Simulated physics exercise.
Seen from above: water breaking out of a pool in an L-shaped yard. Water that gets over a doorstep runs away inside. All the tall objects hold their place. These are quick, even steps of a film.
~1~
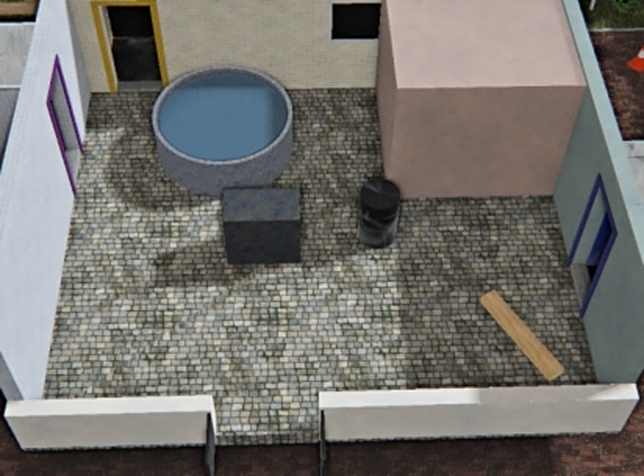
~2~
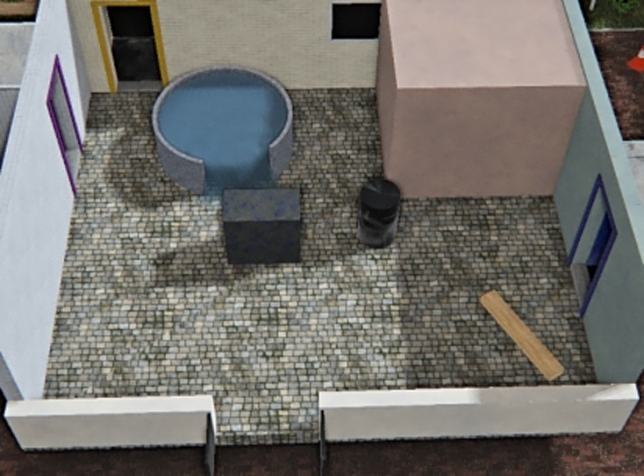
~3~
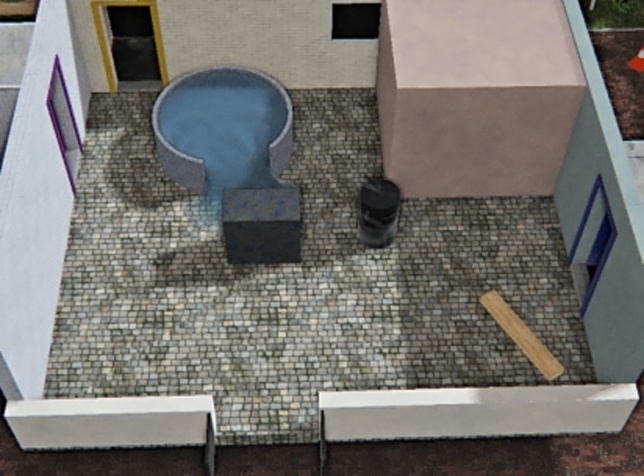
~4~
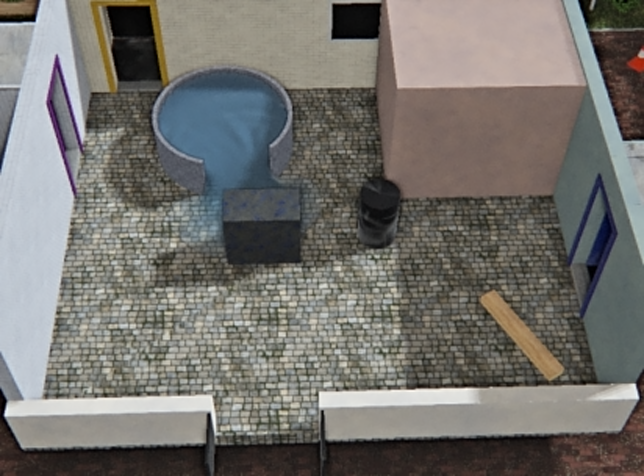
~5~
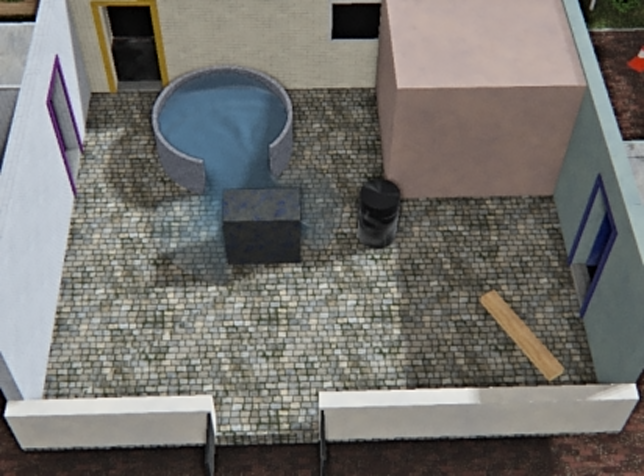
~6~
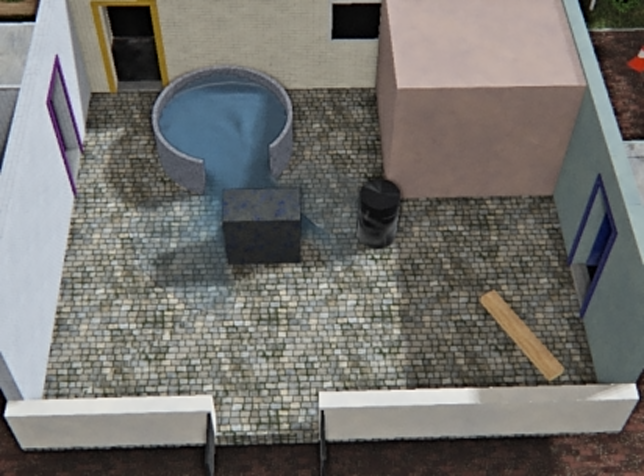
Water broke out through a gap in the front of the round pool, ran up against the dark block just below it, and spread around both sides over the paving while everything else stayed put.
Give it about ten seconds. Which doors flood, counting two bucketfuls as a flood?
The blue door holds within the limit; the yellow door holds within the limit; the purple door holds within the limit.
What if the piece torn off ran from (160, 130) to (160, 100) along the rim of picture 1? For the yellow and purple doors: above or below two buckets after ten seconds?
In short: The yellow one goes over, the purple one lets more in.
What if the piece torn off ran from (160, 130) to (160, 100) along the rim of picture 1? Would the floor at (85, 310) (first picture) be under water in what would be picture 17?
There: Wet.
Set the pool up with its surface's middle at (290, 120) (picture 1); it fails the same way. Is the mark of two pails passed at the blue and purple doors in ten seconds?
Then: Blue goes over; purple is under.
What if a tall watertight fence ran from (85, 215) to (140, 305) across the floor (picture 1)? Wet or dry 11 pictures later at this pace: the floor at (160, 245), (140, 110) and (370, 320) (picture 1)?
As listed: Under water, clear, flooded.
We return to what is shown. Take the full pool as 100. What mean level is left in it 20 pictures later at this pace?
About 34 per cent.
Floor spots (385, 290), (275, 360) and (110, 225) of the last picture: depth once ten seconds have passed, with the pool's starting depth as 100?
In that order: 6, 4 and 6 per cent.
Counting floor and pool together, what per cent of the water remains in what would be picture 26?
I make it 100 per cent.
A moment on, water covers 25 % of the floor; the blue door not reached, the yellow door not reached, the purple door not reached.
Next, water covers 50 % of the floor; the blue door not reached, the yellow door not reached, the purple door not reached.
Then, water covers 70 % of the floor; the blue door wet at the sill, nothing in, the yellow door not reached, the purple door wet at the sill, nothing in.
Later, water covers 90 % of the floor; the blue door wet at the sill, nothing in, the yellow door wet at the sill, nothing in, the purple door wet at the sill, nothing in.
In the end, water covers 95 % of the floor; the blue door wet at the sill, nothing in, the yellow door wet at the sill, nothing in, the purple door wet at the sill, nothing in.
